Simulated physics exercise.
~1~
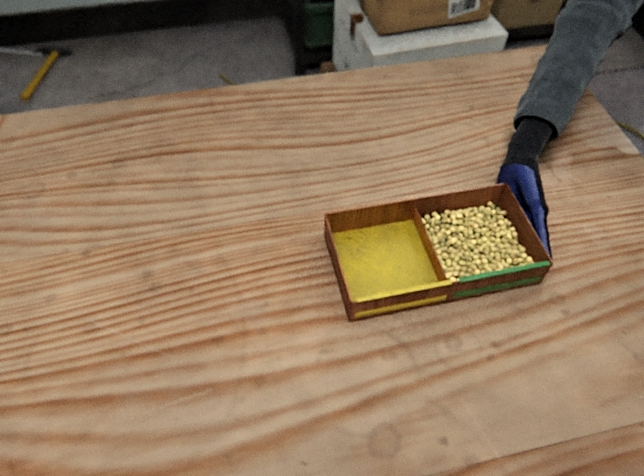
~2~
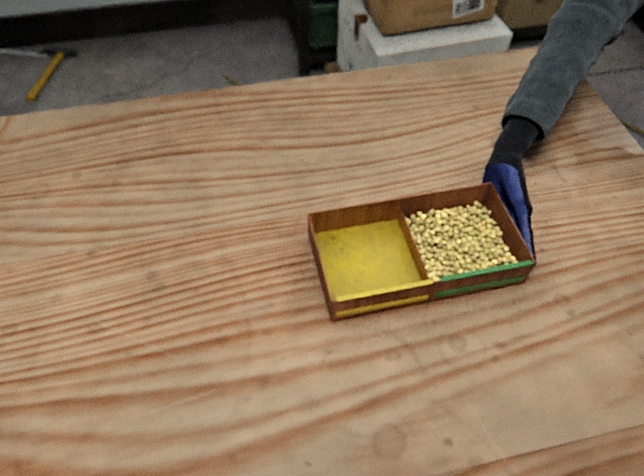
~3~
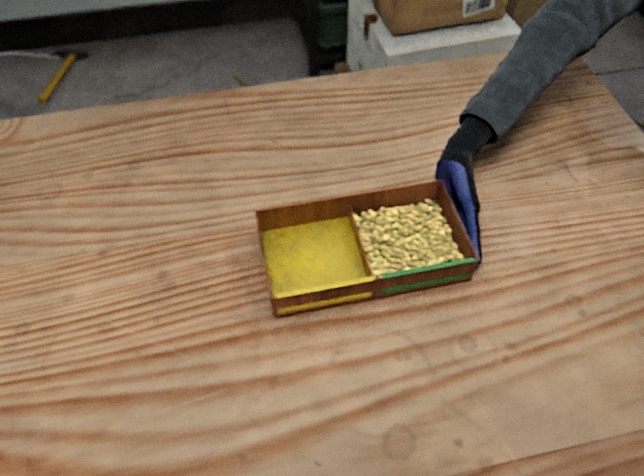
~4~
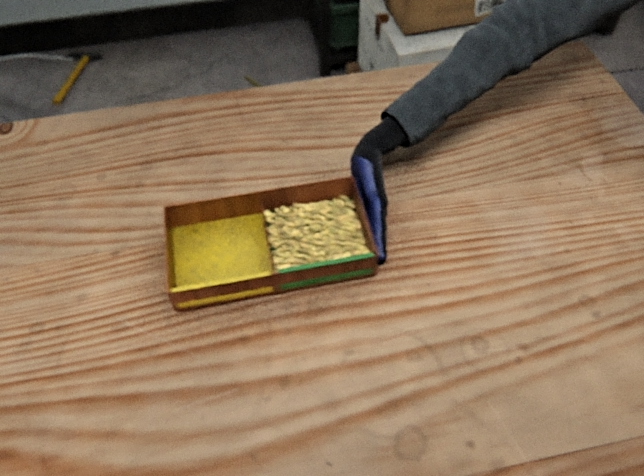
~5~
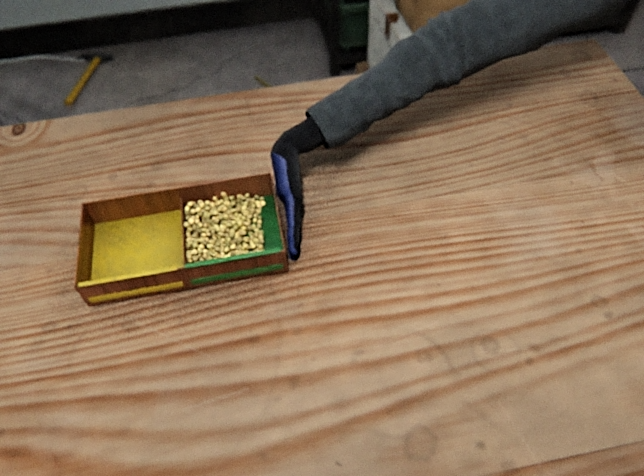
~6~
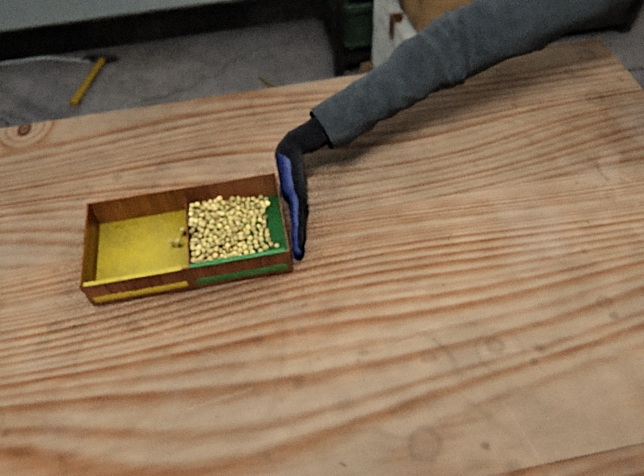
A wooden tray with a yellow compartment and a green one full of pale beans was pushed left across a wooden tabletop by a gloved hand, then stopped, leaving the beans bunched toward the divider with a few spilled onto the yellow side.
